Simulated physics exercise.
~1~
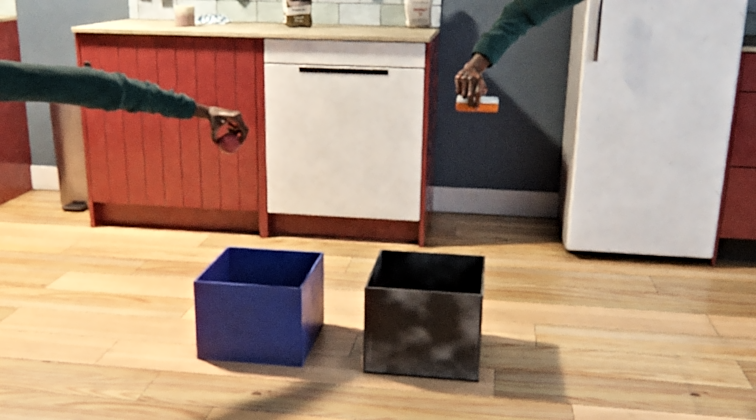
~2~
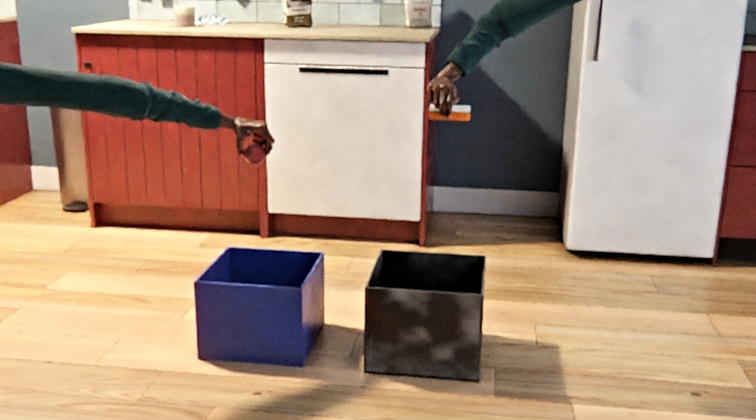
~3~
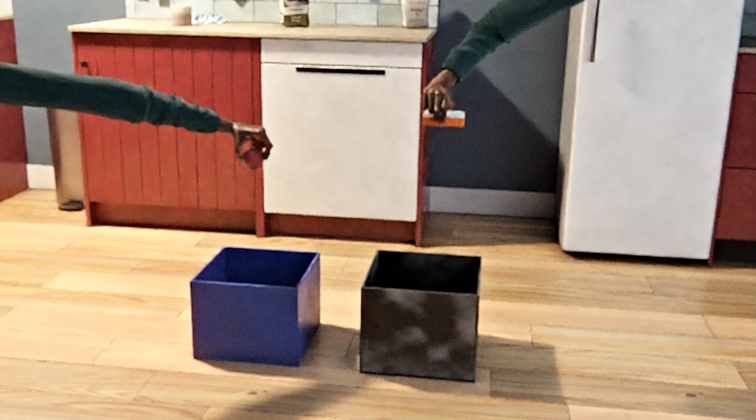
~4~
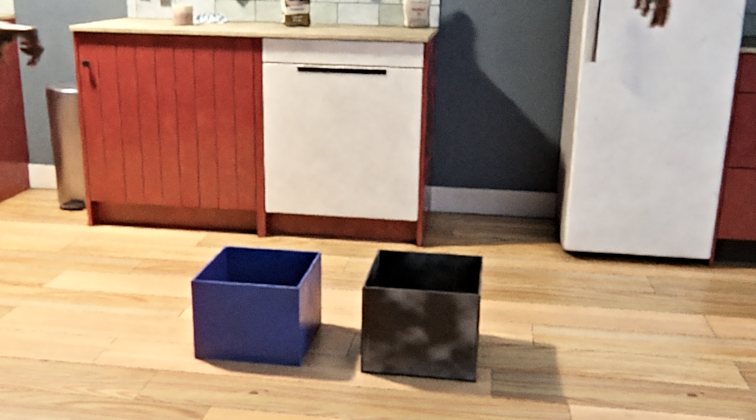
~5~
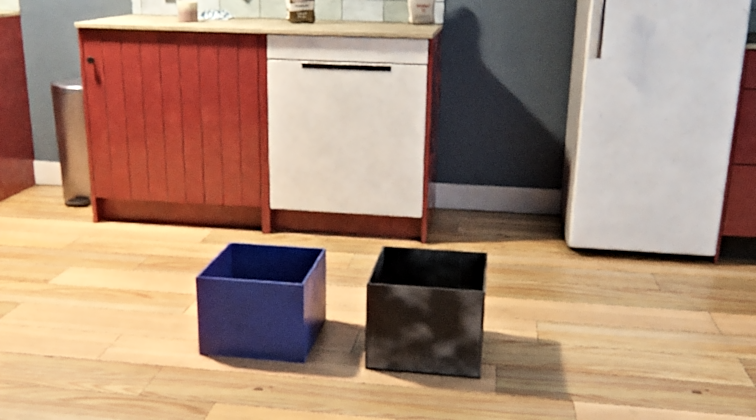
Two hands holding a small red object and an orange-and-white item above blue and black boxes, moving inward, then withdrawing empty.
